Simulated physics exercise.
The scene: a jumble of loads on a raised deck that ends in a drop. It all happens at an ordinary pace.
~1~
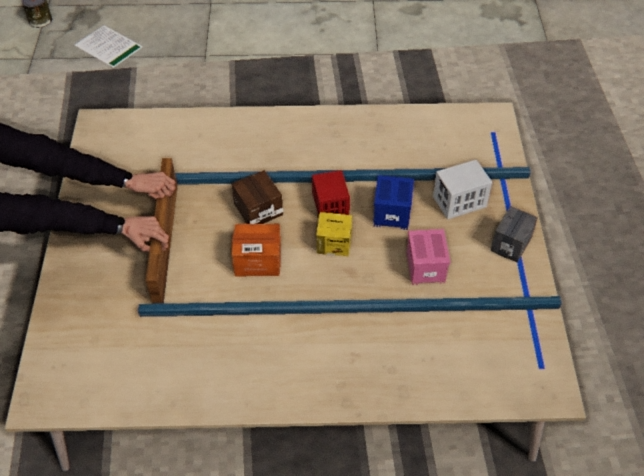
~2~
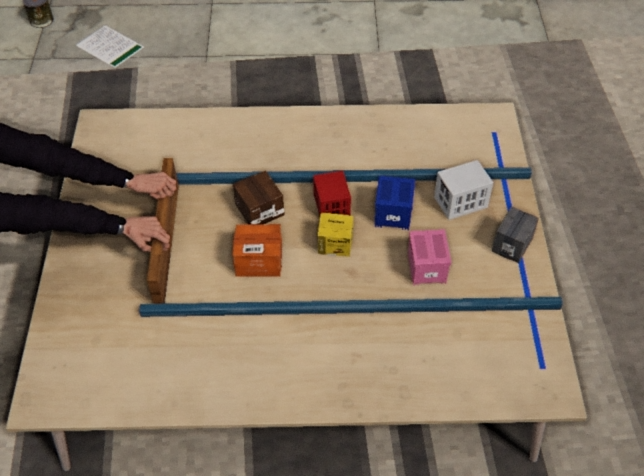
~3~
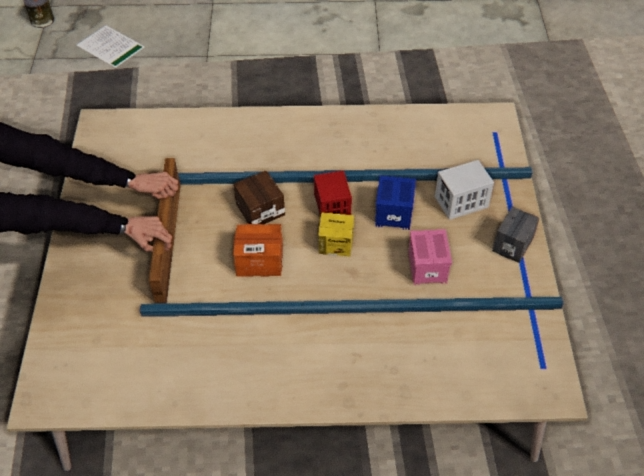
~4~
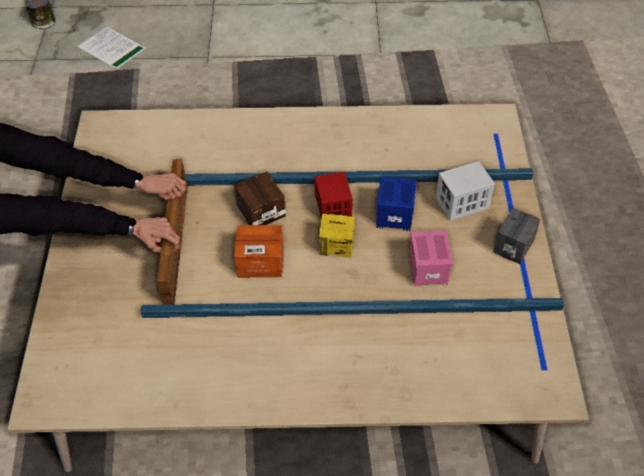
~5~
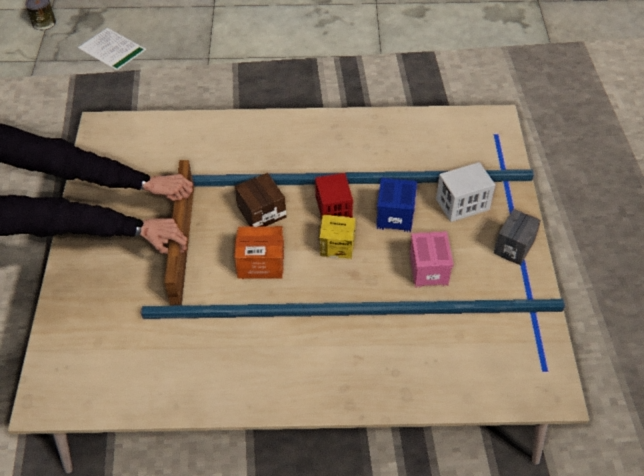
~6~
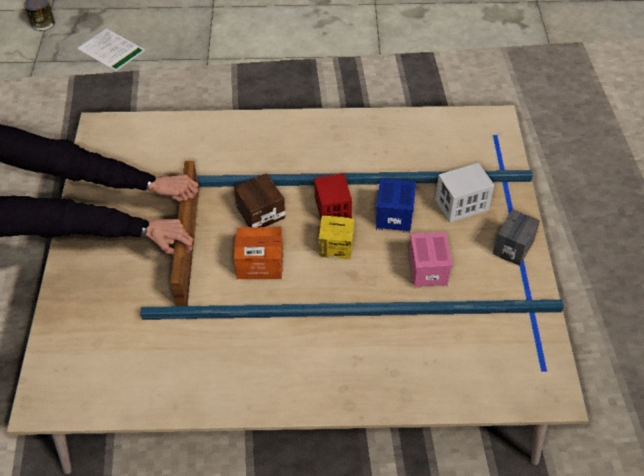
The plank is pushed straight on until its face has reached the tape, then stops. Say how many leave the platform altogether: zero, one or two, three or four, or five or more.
Here the number that fall off is five or more.
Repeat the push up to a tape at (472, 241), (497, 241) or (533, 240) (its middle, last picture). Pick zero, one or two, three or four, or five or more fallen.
For each place: Either three or four; at least five; 5 or more.
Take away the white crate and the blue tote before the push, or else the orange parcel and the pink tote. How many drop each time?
The counts: 4 and 4.
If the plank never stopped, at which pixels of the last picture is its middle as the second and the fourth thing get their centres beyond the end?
About (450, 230), then (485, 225).
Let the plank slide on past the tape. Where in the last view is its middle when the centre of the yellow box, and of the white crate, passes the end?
About (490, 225), and (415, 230) for the other.
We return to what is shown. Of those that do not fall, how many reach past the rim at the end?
Overhanging: 2.
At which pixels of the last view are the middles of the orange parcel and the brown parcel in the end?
First (547, 249), then (533, 204).
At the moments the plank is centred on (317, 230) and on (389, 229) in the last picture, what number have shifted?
The counts are 5 and 7.
Soon after, none off yet; grey box at rest near (516, 237); white crate at rest near (464, 193); pink tote at rest near (430, 260).
After that, none off yet; grey box at rest near (516, 237); white crate displaced about its own width near (529, 194); pink tote displaced about its own width near (472, 260).
In the end, the number that fall off is five or more; gone, red crate, yellow box, blue tote, pink tote, white crate and grey box.
